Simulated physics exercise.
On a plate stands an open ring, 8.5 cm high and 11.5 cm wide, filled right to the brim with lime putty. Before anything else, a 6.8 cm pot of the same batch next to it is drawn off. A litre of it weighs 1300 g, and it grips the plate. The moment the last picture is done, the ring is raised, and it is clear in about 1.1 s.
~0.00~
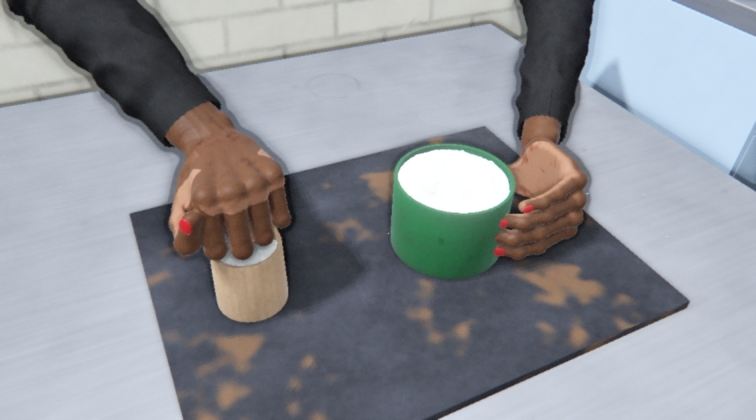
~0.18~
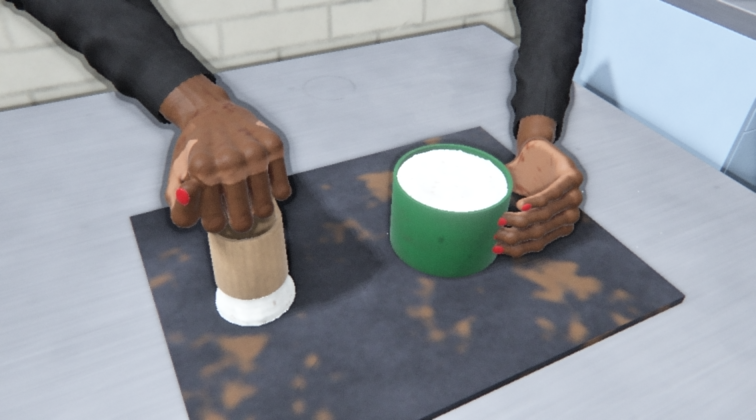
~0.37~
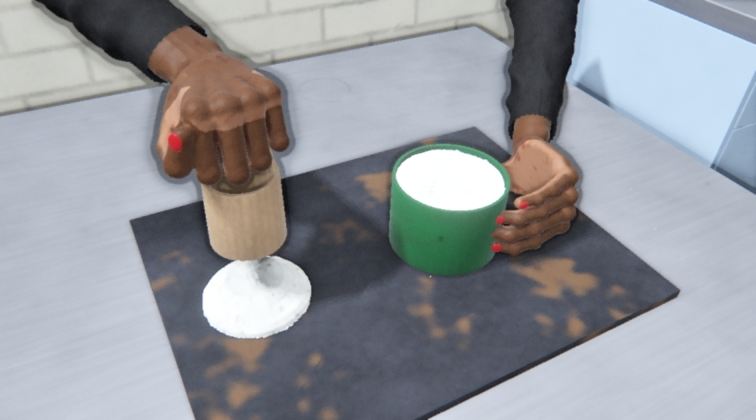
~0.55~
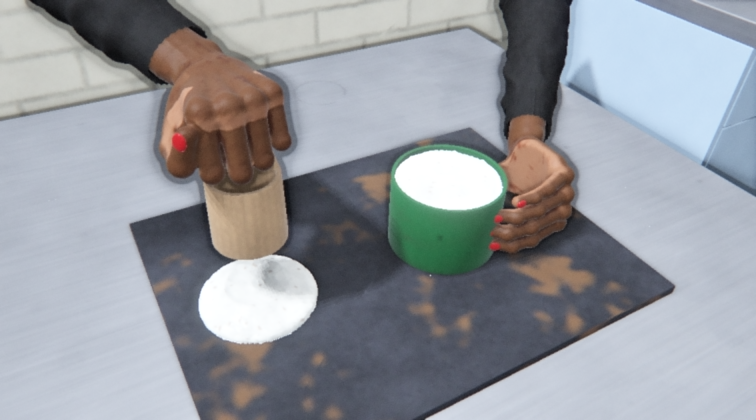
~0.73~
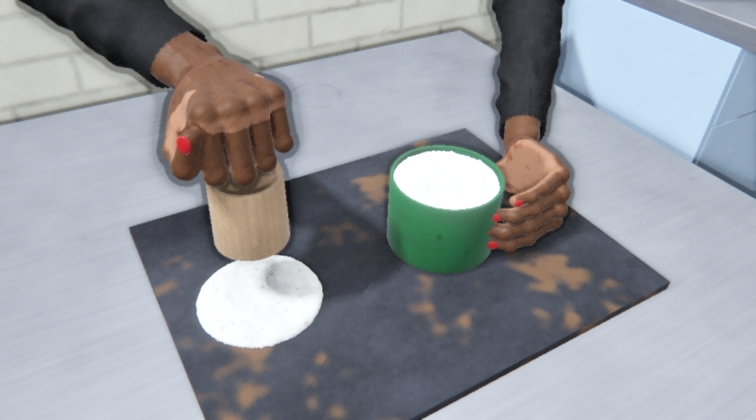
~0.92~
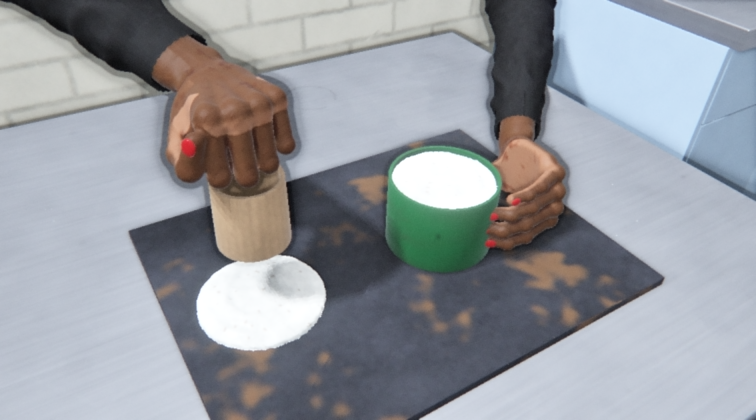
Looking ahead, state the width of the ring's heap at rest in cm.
I'd put it near 27.7 centimetres.
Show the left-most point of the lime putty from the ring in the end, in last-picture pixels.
Around (320, 241).
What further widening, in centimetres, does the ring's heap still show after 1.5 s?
Around 7.5 cm more width.
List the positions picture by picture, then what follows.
The first frame shows middle of the pot's mouth at (246, 246), still down; middle of the ring's top at (454, 179), not yet moved.
The second frame shows middle of the pot's mouth at (244, 220), raised 3.2 cm; middle of the ring's top at (453, 178), not yet moved.
The third frame shows middle of the pot's mouth at (240, 176), raised 8.2 cm; what the pot left 3.1 cm high and 11 cm wide, top at (255, 279); middle of the ring's top at (451, 178), not yet moved.
The fourth frame shows middle of the pot's mouth at (243, 176), raised 8.5 cm; what the pot left 2.4 cm high and 12 cm wide, top at (257, 285); middle of the ring's top at (449, 178), not yet moved.
The fifth frame shows middle of the pot's mouth at (245, 177), raised 8.5 cm; what the pot left 2.2 cm high and 13 cm wide, top at (259, 288); middle of the ring's top at (447, 178), not yet moved.
The sixth frame shows middle of the pot's mouth at (247, 179), raised 8.5 cm; what the pot left 2.0 cm high and 13 cm wide, top at (261, 290); middle of the ring's top at (445, 178), not yet moved.
After 1.2 s, the ring is up 2.1 cm; the lime putty has come down 0.6 cm to 7.9 cm and is 14 cm wide.
After 1.5 s, the ring is up 5.7 cm; the lime putty has come down 4.4 cm to 4.1 cm and is 20 cm wide.
After 1.7 s, the ring is up 8.1 cm; the lime putty has come down 5.4 cm to 3.1 cm and is 23 cm wide.
After 2.1 s, the ring is clear; the lime putty has come down 5.8 cm to 2.7 cm and is 25 cm wide.
After 4.8 s, at rest, the ring is clear; the lime putty has come down 6.1 cm to 2.4 cm and is 28 cm wide.
